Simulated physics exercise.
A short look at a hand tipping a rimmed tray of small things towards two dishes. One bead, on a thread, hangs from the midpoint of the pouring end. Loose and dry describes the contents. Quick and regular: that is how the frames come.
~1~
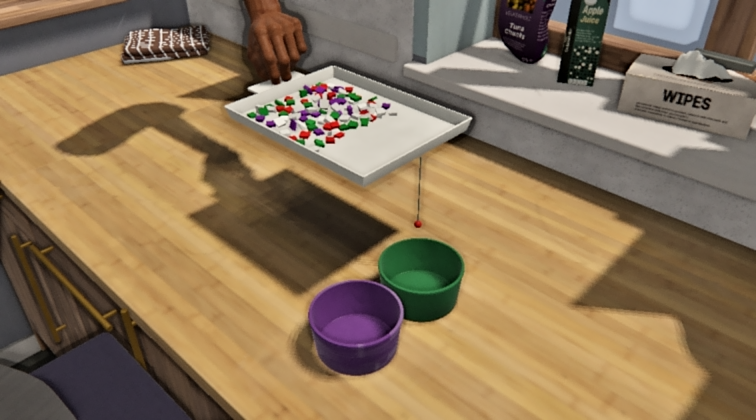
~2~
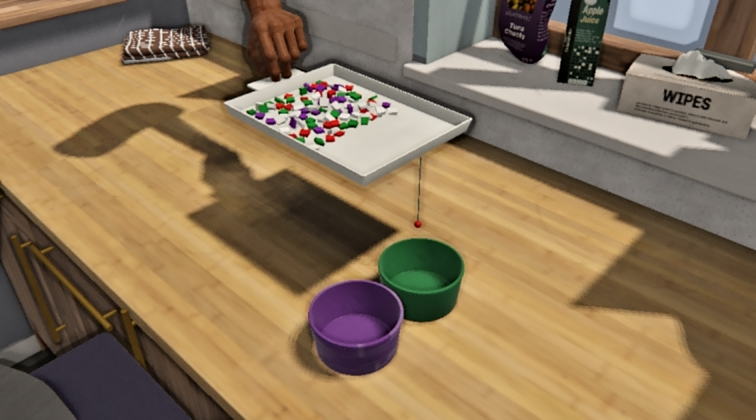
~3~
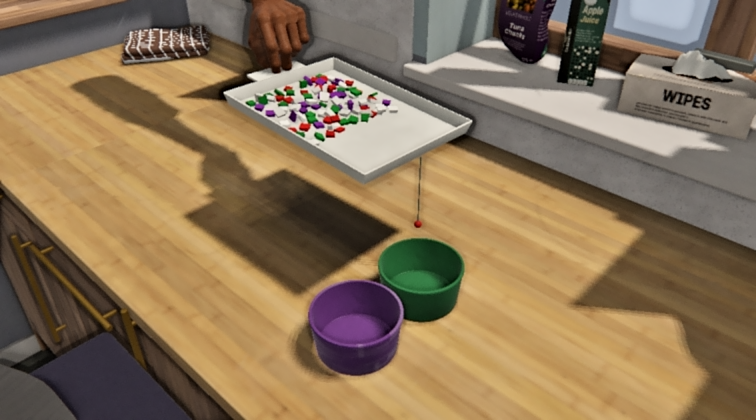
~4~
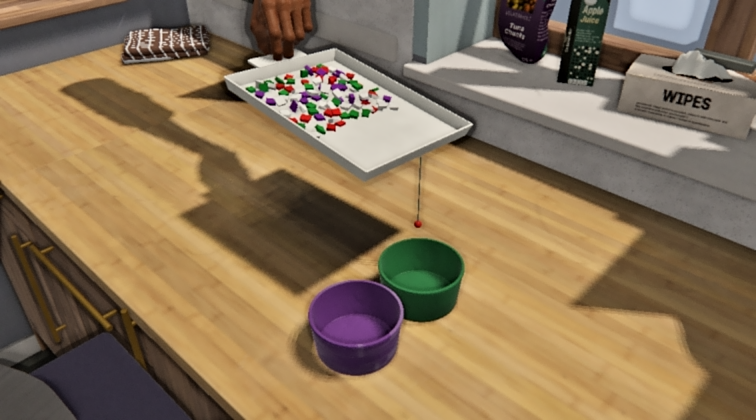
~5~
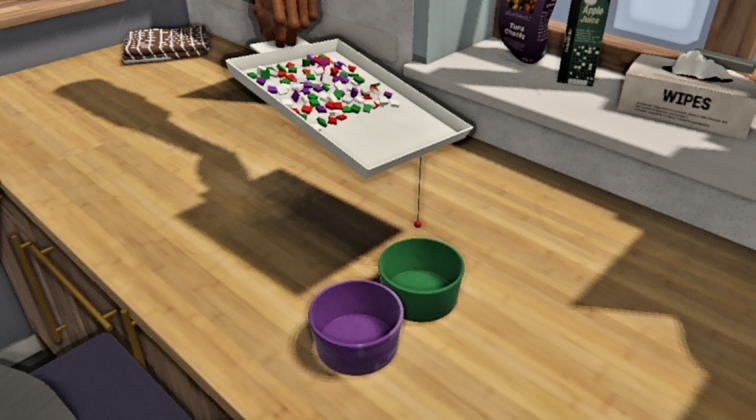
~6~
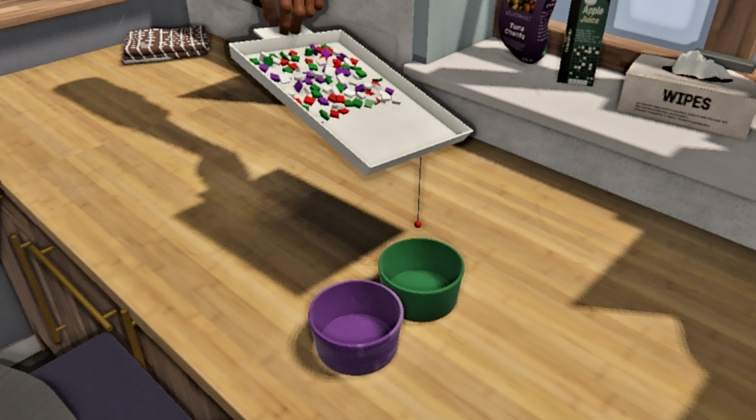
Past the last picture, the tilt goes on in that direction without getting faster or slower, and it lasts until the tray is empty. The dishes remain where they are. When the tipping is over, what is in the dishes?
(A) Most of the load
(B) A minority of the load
B.
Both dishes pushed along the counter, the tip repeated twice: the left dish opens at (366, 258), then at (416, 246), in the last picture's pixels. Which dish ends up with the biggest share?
First the right one, then the right one.
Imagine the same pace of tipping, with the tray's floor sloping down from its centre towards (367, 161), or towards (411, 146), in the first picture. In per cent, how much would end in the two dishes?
The first comes to 40 %, while the second comes to 30 %.
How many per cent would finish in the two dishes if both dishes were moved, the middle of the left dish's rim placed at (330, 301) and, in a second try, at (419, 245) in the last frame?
About 0 and 90 per cent respectively.
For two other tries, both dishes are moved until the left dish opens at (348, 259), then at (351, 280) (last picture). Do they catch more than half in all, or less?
The first place gets a lesser share, the second a lesser share.
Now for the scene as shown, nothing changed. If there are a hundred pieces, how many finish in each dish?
The left dish gets close to 0 per cent and the right dish close to 0 per cent.
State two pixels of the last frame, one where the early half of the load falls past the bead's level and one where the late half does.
Earlier portion about (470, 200); later portion about (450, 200).
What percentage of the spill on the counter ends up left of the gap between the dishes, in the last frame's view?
Around 0 per cent, I reckon.
Soon after the last picture, tray tipped steeply; nearly all on the tray; a stray few in the air.
A little later, tray tipped right over; about a quarter on the tray; about two thirds outside both; a small part in the air.
Later still, tray tipped past a quarter turn; all outside both.
At rest, tray tipped past a quarter turn; none in the left dish; none in the right dish; all outside both.
